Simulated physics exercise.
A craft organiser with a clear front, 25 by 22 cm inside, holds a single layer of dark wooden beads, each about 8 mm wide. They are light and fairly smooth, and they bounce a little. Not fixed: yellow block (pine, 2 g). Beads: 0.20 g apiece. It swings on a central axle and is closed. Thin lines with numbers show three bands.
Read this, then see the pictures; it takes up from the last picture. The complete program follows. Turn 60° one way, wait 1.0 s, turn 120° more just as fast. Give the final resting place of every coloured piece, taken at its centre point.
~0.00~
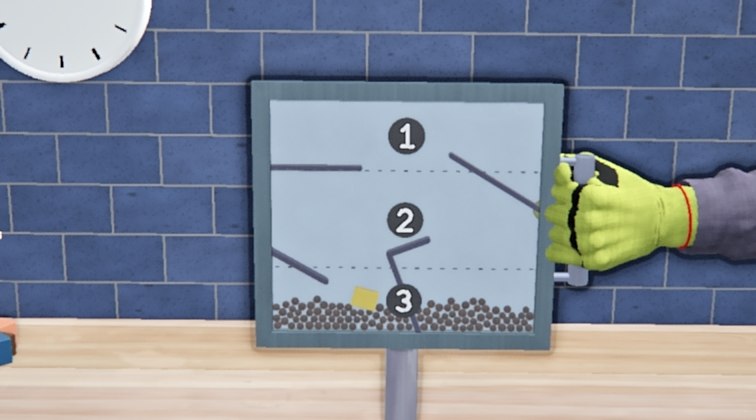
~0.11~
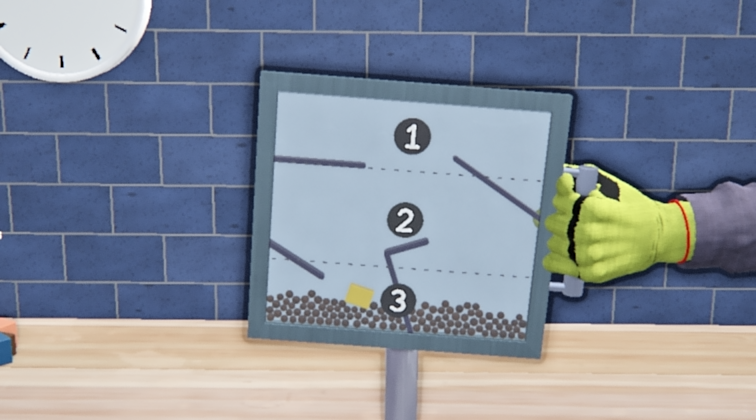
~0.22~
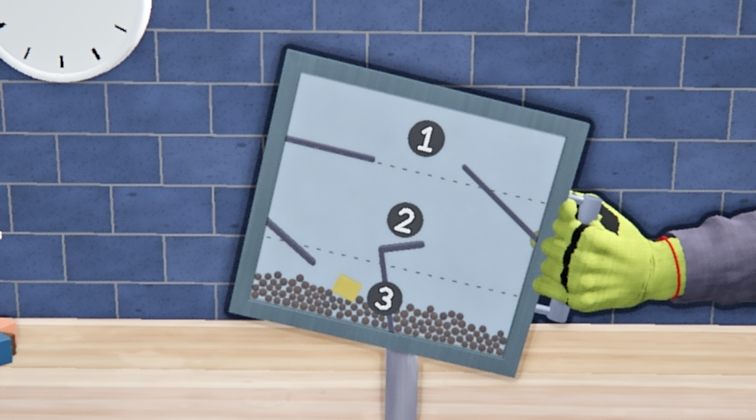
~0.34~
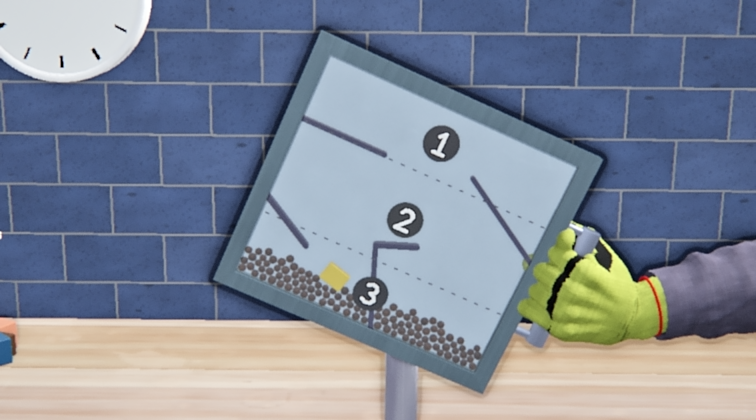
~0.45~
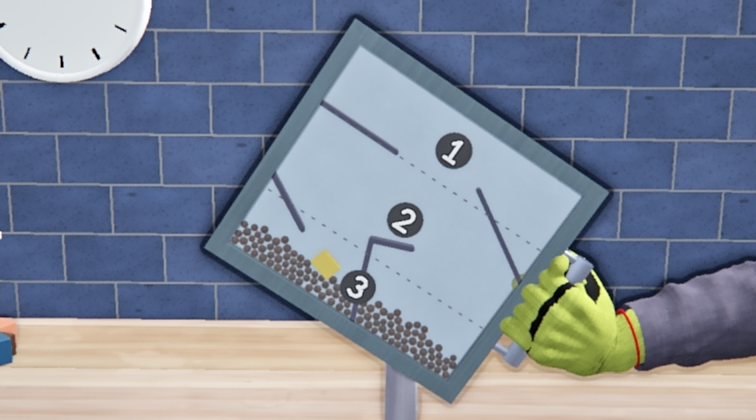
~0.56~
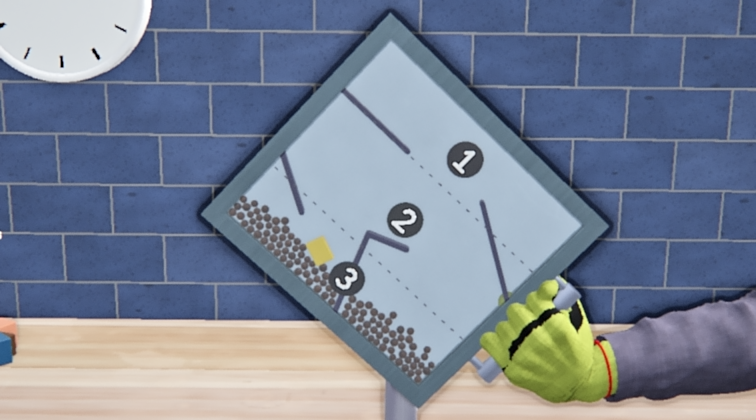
Resting place: 1.
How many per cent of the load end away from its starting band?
Roughly 100 per cent.
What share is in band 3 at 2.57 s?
60 %.
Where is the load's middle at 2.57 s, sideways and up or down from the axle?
The middle sits around 6 cm left and 1 cm below.
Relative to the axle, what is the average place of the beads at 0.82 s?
Left: About 7 cm; below: About 6 cm.
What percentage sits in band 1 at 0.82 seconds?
0 percent.
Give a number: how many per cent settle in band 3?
Roughly 0 per cent.
After 0.82 s, it stands 60° clockwise; the beads' middle is 7 cm left of and 6 cm below the centre; no. 3, 100 %; yellow block in no. 3.
After 2.57 s, it stands 120° clockwise; the beads' middle is 6 cm left of and 1 cm below the centre; no. 1, 5 %, no. 2, 40 %, no. 3, 60 %; yellow block in no. 3.
After 3.33 s, it stands 180° clockwise; the beads' middle is 4 cm left of and 7 cm below the centre; no. 1, 65 %, no. 2, 35 %; yellow block in no. 1.
Settled by 4.1 s, it stands 180° clockwise; no. 1, 95 %, no. 2, 5 %, no. 3, 0 %; yellow block in no. 1.
